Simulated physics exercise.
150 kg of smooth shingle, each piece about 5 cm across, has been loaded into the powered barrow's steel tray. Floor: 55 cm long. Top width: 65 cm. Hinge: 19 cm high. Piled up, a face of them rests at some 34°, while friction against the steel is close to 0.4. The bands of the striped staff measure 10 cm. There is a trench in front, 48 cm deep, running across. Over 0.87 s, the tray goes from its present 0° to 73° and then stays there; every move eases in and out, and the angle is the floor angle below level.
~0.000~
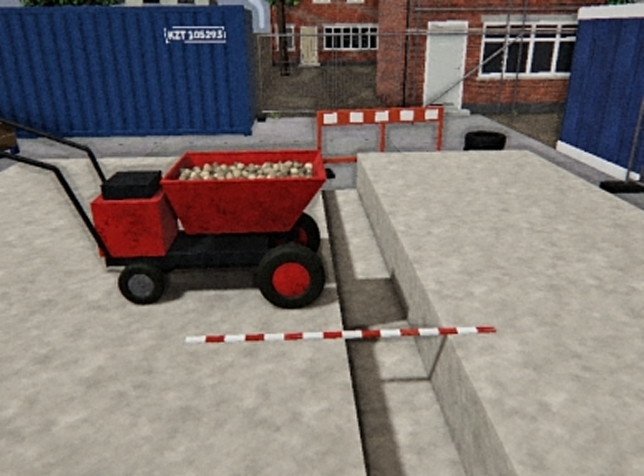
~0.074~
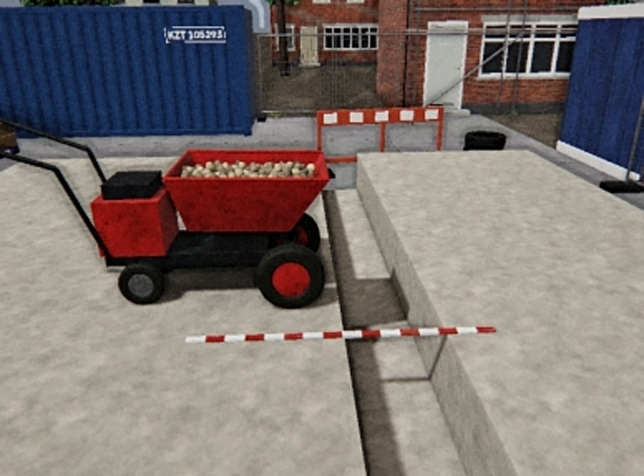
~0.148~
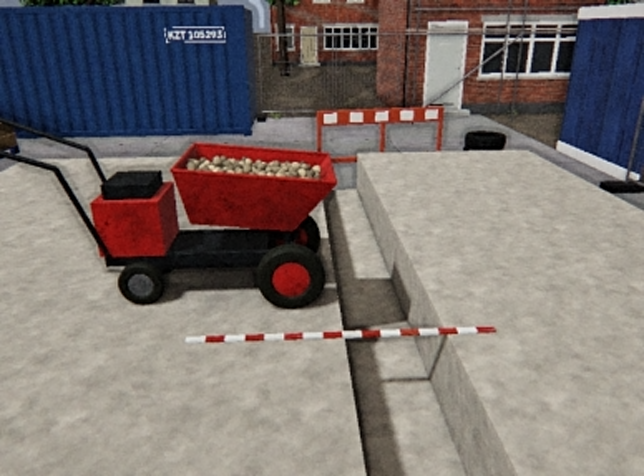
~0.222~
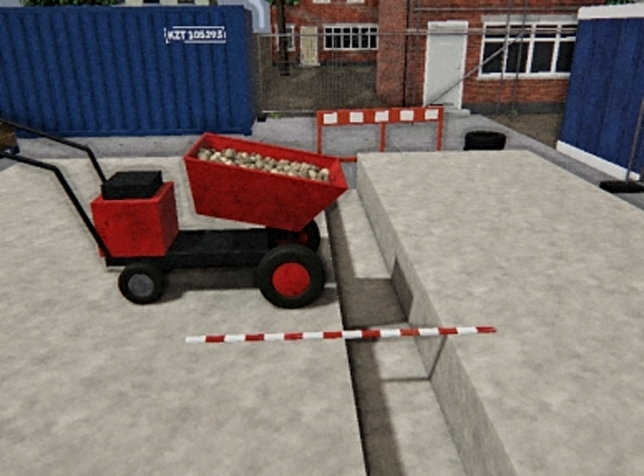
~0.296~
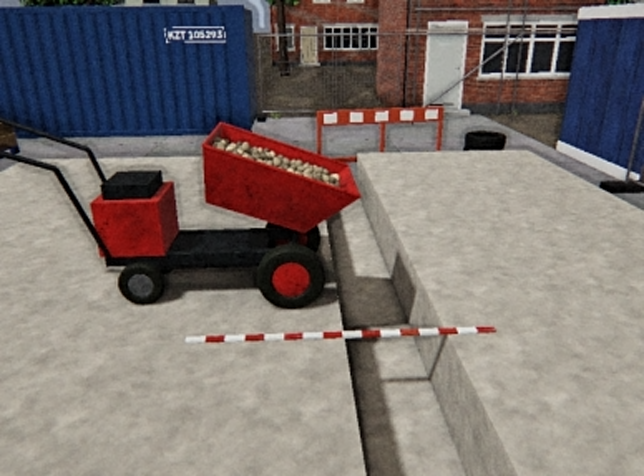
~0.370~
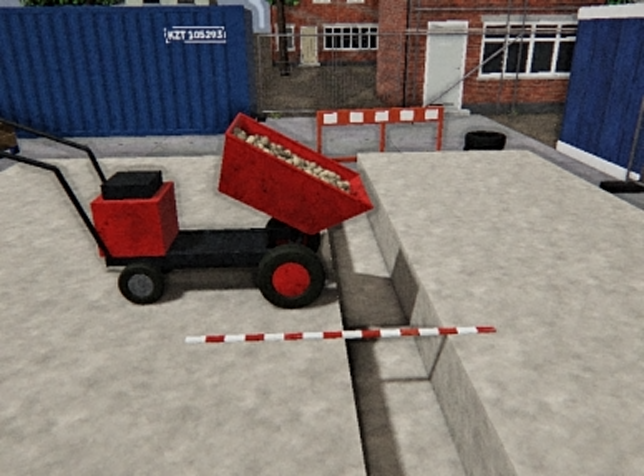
A red powered barrow loaded with pale stones stood still beside a trench, behind a red-and-white striped staff, while its tray tilted steadily down to the right, its left end rising high.
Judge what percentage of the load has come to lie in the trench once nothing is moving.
Roughly 52 in every hundred.
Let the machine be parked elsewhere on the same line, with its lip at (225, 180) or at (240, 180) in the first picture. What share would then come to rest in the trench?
The first gives about 85 percent and the second about 100 percent.
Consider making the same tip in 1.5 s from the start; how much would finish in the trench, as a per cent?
In that case some 65 per cent.
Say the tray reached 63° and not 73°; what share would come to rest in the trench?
It comes out at about 50 percent.
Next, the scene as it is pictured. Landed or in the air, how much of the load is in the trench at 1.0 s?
About 20%.
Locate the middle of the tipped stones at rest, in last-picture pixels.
Their middle ends up near (415, 328).
After 0.6 s the floor is at 61°; 100 % in the tray; the foremost stones are at (393, 234).
After 1.0 s the floor is at 73°; 57 % in the tray, 19 % in the trench, 24 % past the trench; the foremost stones are at (470, 276).
After 1.3 s the floor is at 73°; 20 % in the tray, 33 % in the trench, 47 % past the trench; the foremost stones are at (558, 262).
After 3.3 s the floor is at 73°; 0 % in the tray, 52 % in the trench, 48 % past the trench; the foremost stones are past the picture's edge.
